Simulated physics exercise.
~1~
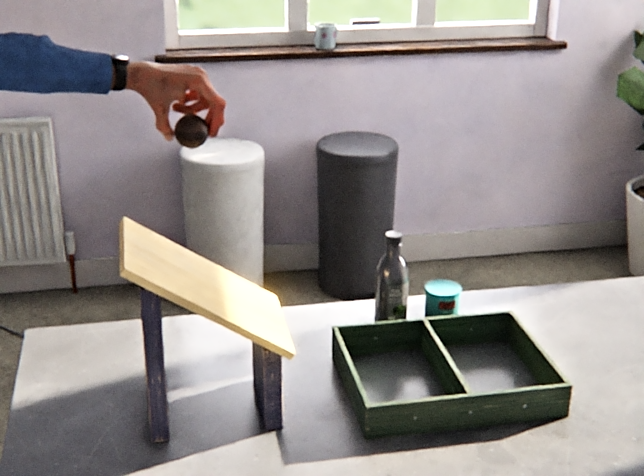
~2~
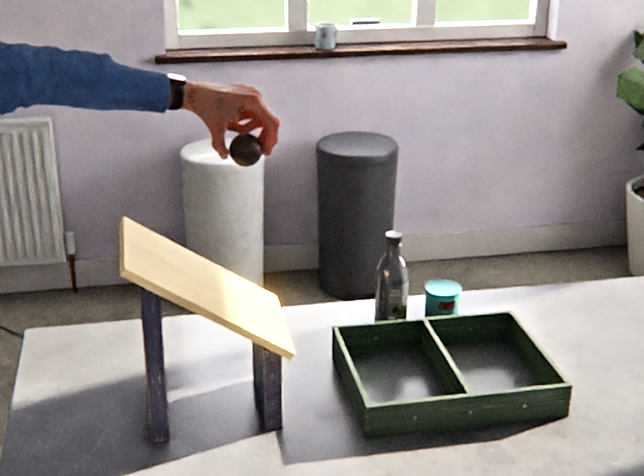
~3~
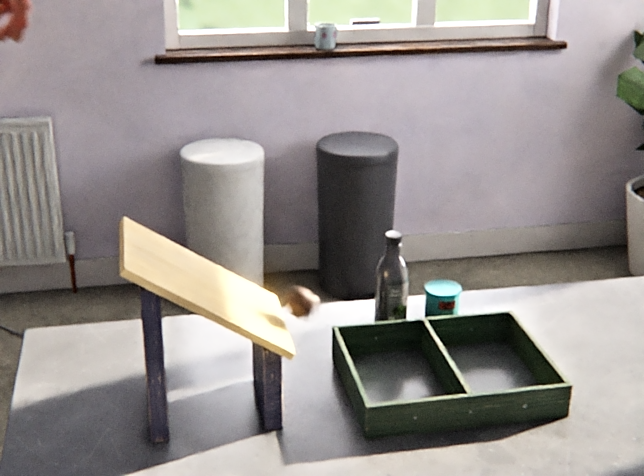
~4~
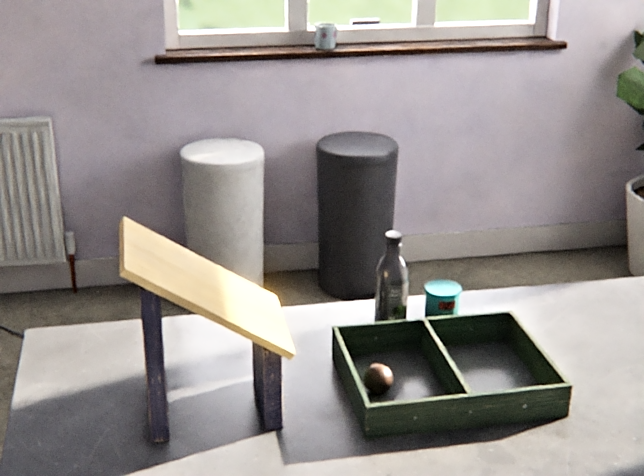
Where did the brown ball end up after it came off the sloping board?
It ended up in the nearer bay of the green tray, the one next to the board.
